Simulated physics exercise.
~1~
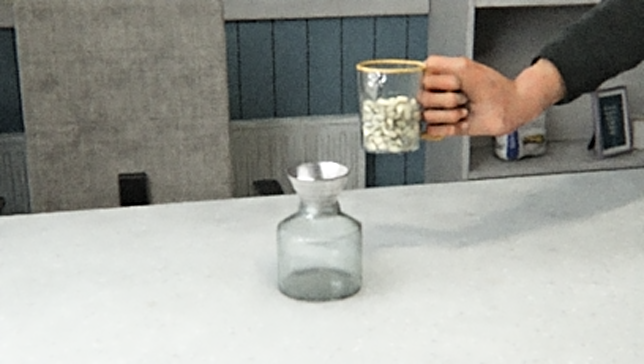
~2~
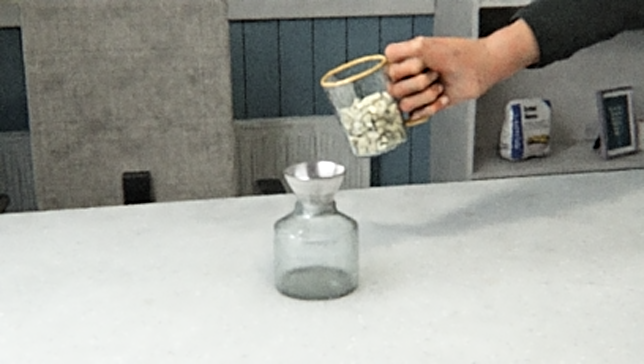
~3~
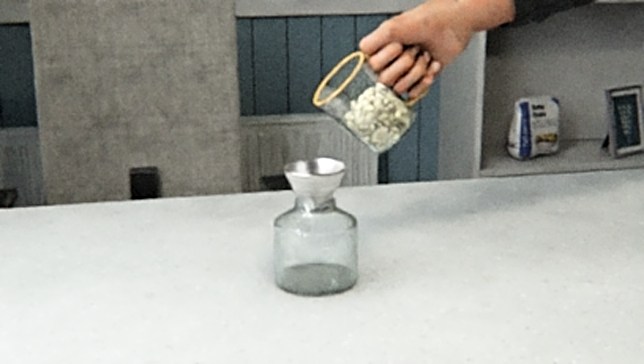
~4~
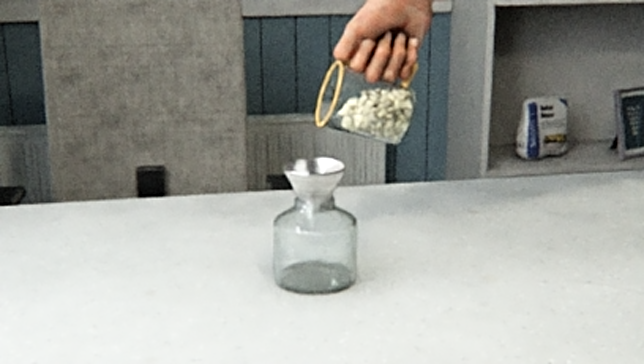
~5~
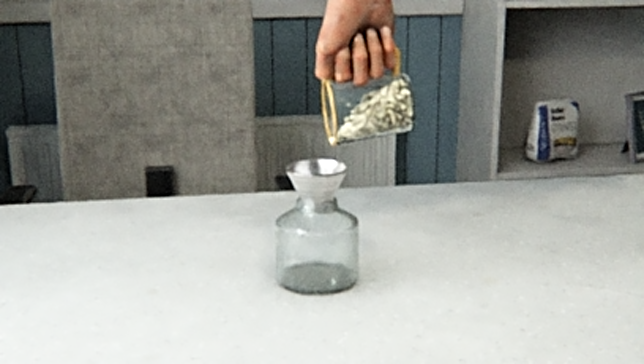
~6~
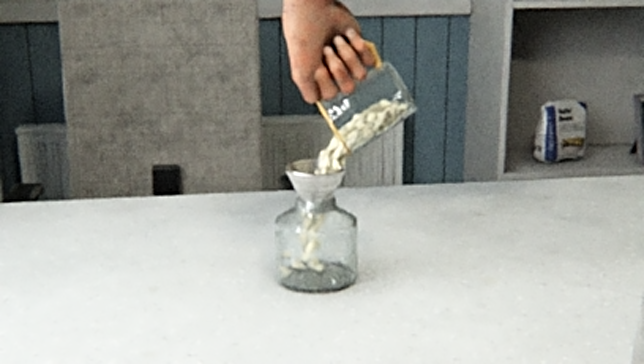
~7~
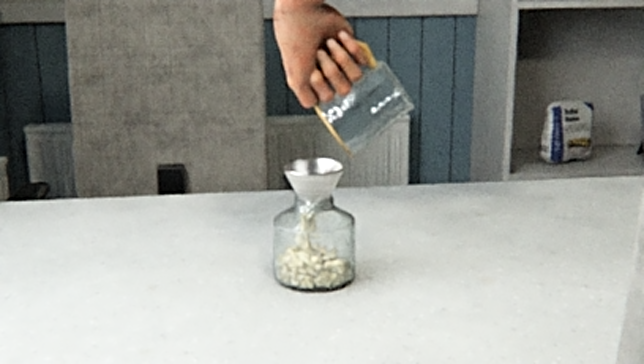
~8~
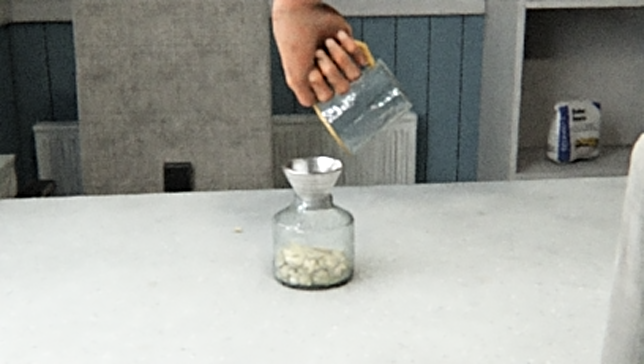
A hand tips a gold-rimmed clear glass cup of white beans over a funnel in the neck of a glass jar on a pale table, and the beans pour through the funnel, leaving the cup empty and a layer of beans resting in the jar.
